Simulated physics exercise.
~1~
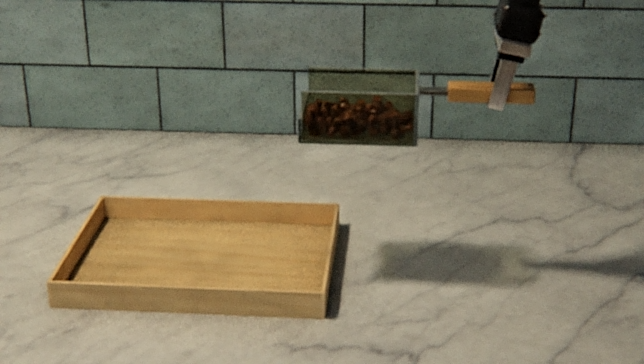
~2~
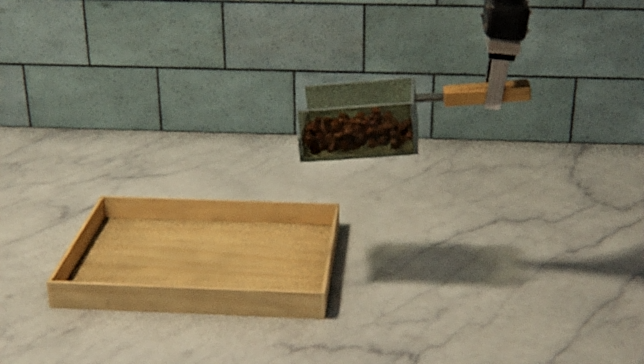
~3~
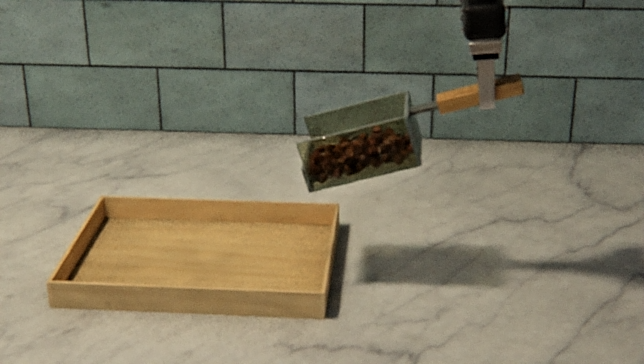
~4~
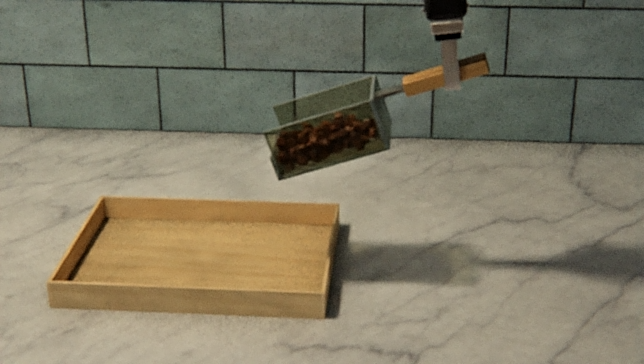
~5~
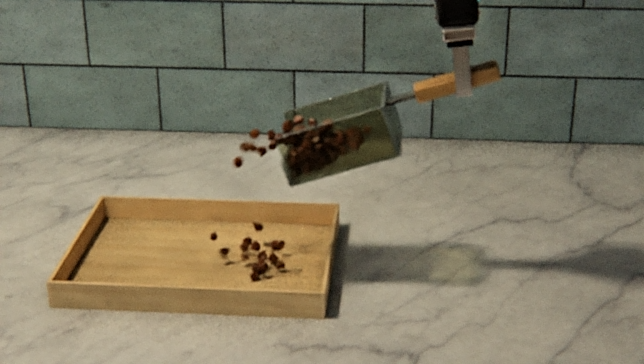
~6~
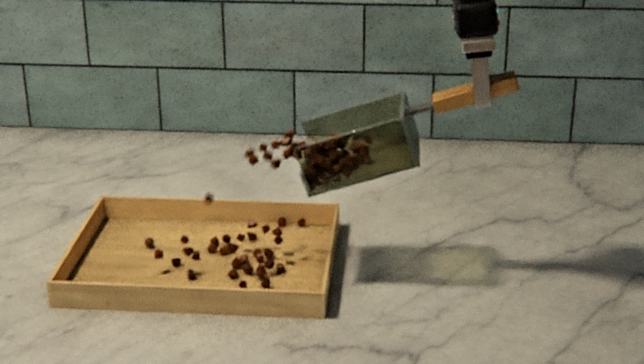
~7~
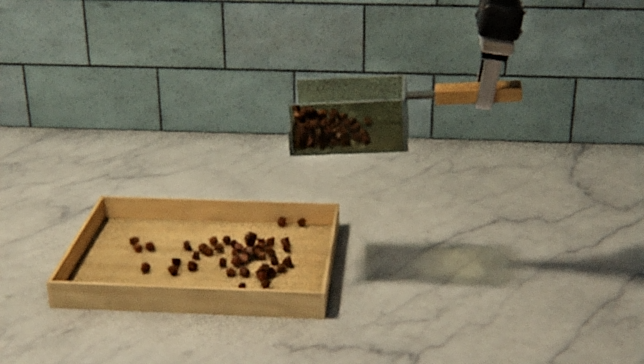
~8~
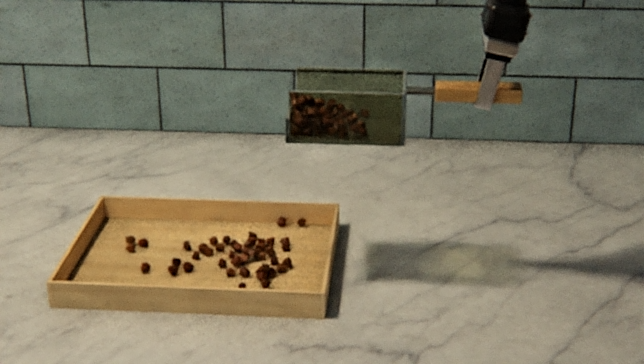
A robot hand lowered and tipped a clear box of brown pet food pellets, spilling some into a shallow wooden tray on a marble surface, then raised and levelled it, leaving pellets scattered in the tray and plenty still inside the box.
